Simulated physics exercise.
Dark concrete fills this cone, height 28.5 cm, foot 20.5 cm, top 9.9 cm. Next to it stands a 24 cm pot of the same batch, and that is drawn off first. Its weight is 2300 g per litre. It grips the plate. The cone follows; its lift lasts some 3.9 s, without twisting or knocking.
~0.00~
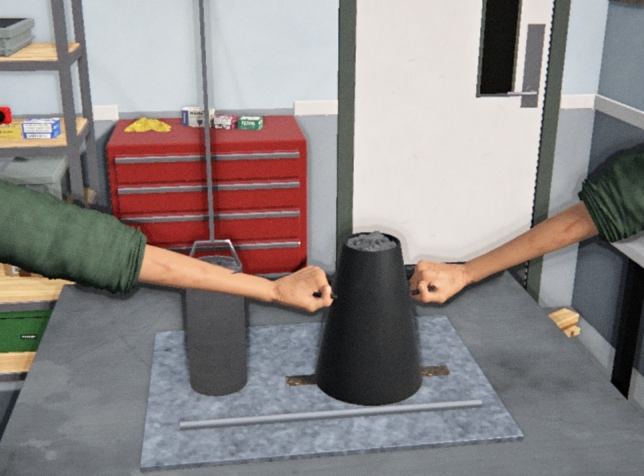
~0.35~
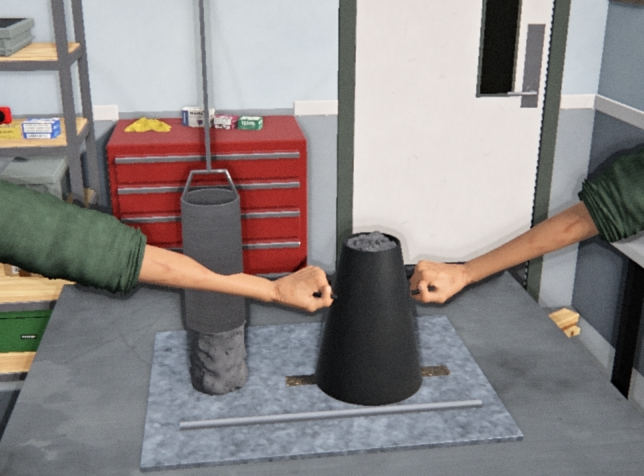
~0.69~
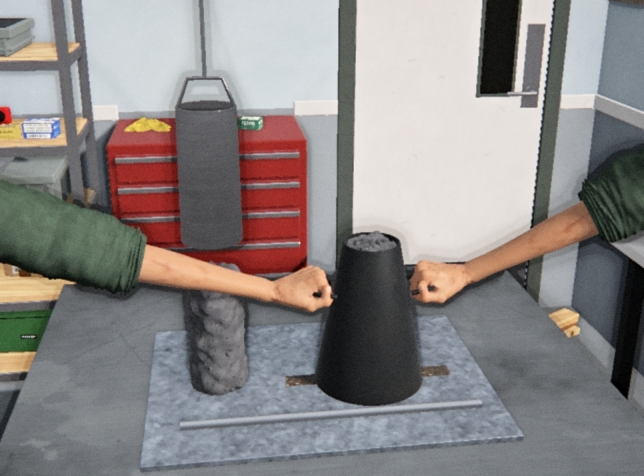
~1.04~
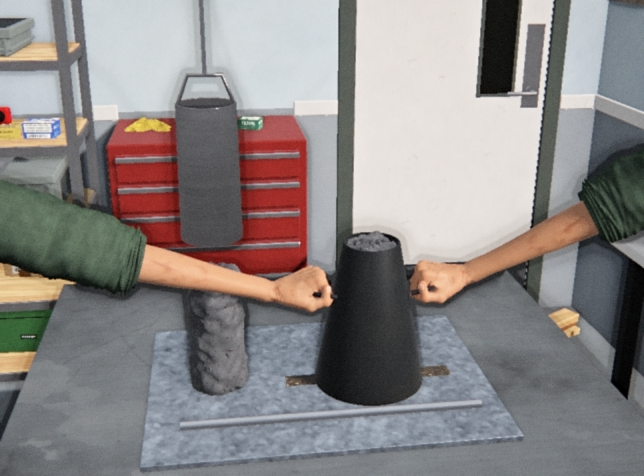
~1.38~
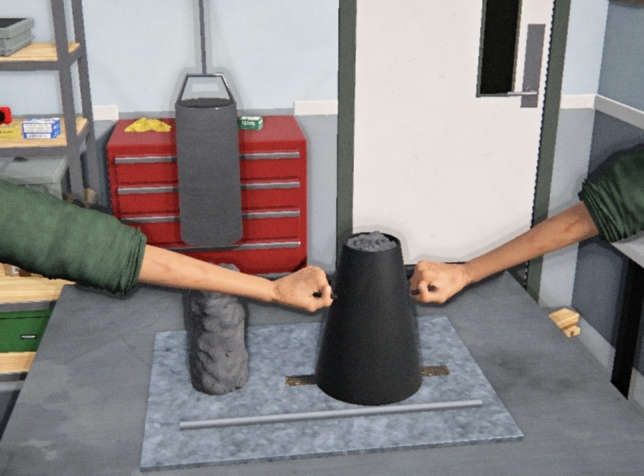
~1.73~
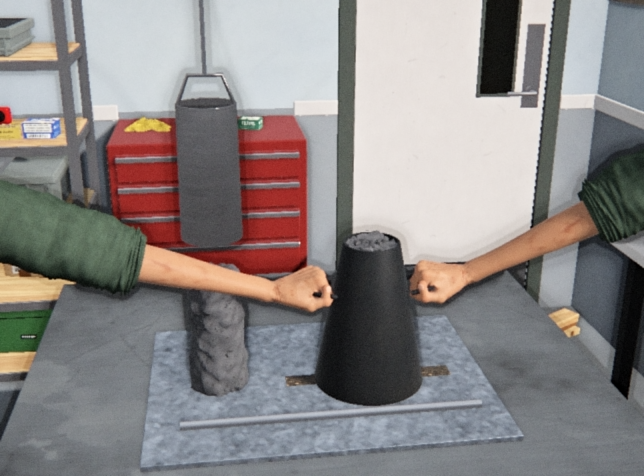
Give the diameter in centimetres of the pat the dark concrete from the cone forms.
I would say roughly 20 centimetres across.
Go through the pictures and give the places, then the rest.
In the first picture, middle of the pot's mouth at (214, 267), still down; middle of the cone's top at (372, 243), not yet moved.
In the second picture, middle of the pot's mouth at (210, 199), raised 13 cm; middle of the cone's top at (372, 243), not yet moved.
In the third picture, middle of the pot's mouth at (206, 107), raised 30 cm; what the pot left 24 cm high and 11 cm wide, top at (214, 272); middle of the cone's top at (372, 243), not yet moved.
In the fourth picture, middle of the pot's mouth at (206, 105), raised 30 cm; what the pot left 24 cm high and 11 cm wide, top at (214, 272); middle of the cone's top at (372, 243), not yet moved.
In the fifth picture, middle of the pot's mouth at (206, 105), raised 30 cm; what the pot left 24 cm high and 11 cm wide, top at (214, 272); middle of the cone's top at (372, 243), not yet moved.
In the sixth picture, middle of the pot's mouth at (206, 105), raised 30 cm; what the pot left 24 cm high and 11 cm wide, top at (214, 273); middle of the cone's top at (372, 243), not yet moved.
After 2.7 s, the cone is up 6.6 cm; the dark concrete has come down 0.1 cm to 28 cm and is 21 cm wide.
After 3.7 s, the cone is up 18 cm; the dark concrete has come down 0.1 cm to 28 cm and is 21 cm wide.
After 4.7 s, the cone is up 29 cm; the dark concrete has come down 0.1 cm to 28 cm and is 21 cm wide.
After 5.8 s, the cone is clear; the dark concrete has come down 0.1 cm to 28 cm and is 21 cm wide.
After 7.3 s, at rest, the cone is clear; the dark concrete has come down 0.1 cm to 28 cm and is 21 cm wide.
